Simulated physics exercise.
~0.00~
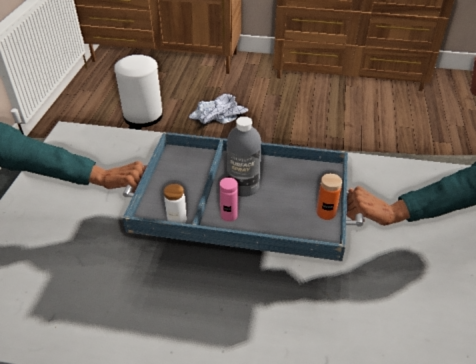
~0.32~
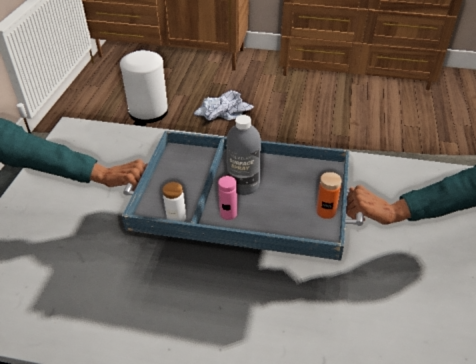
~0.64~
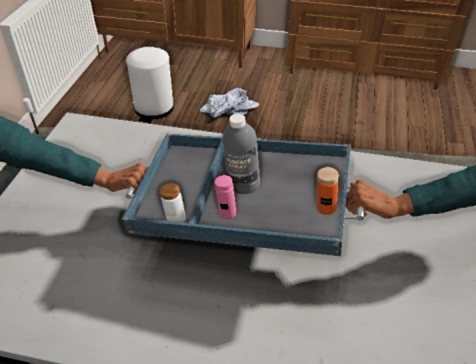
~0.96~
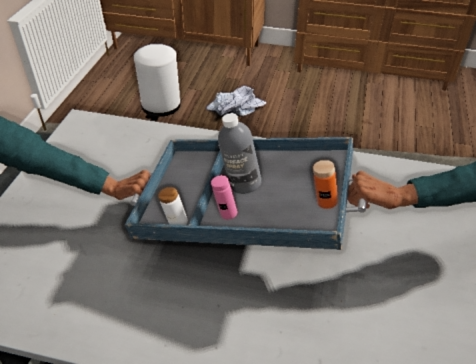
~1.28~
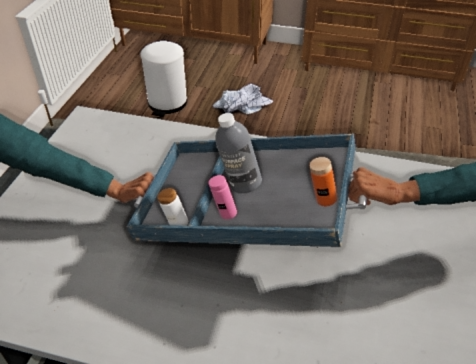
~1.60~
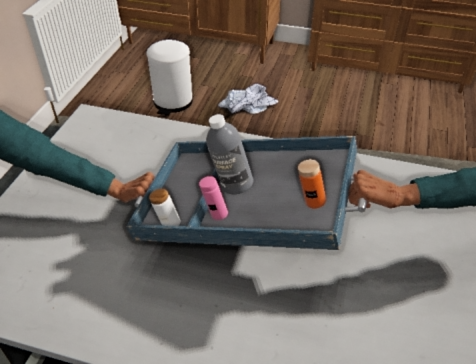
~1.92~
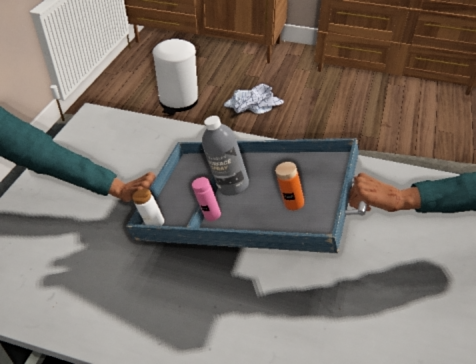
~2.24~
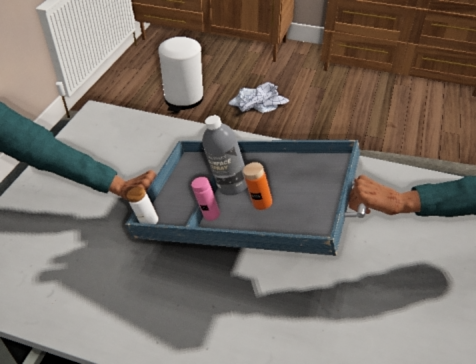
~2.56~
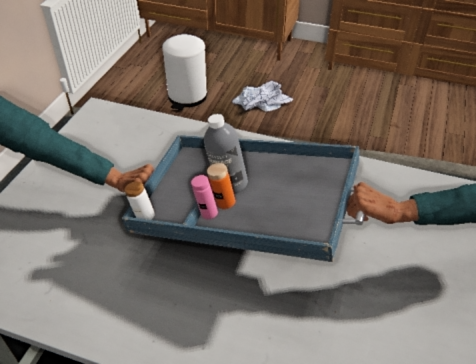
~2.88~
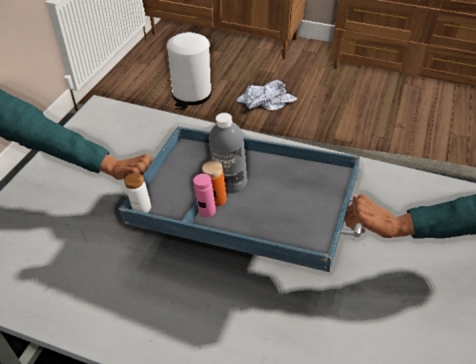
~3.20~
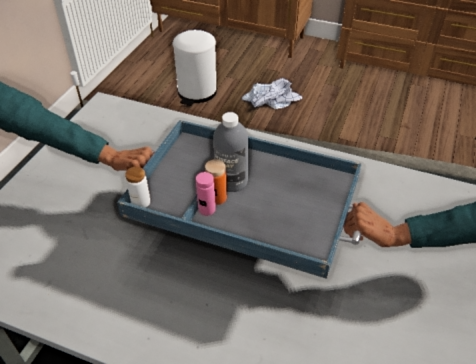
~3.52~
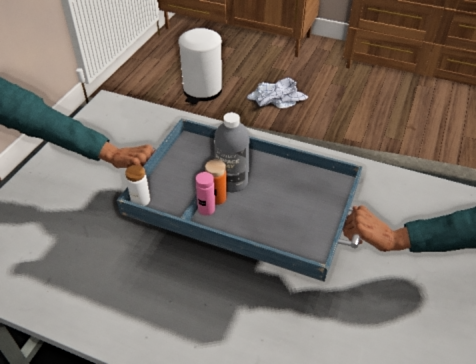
Orange shaker sliding left across a blue tray tilted by two hands, stopping beside the pink shaker as the tray levels.
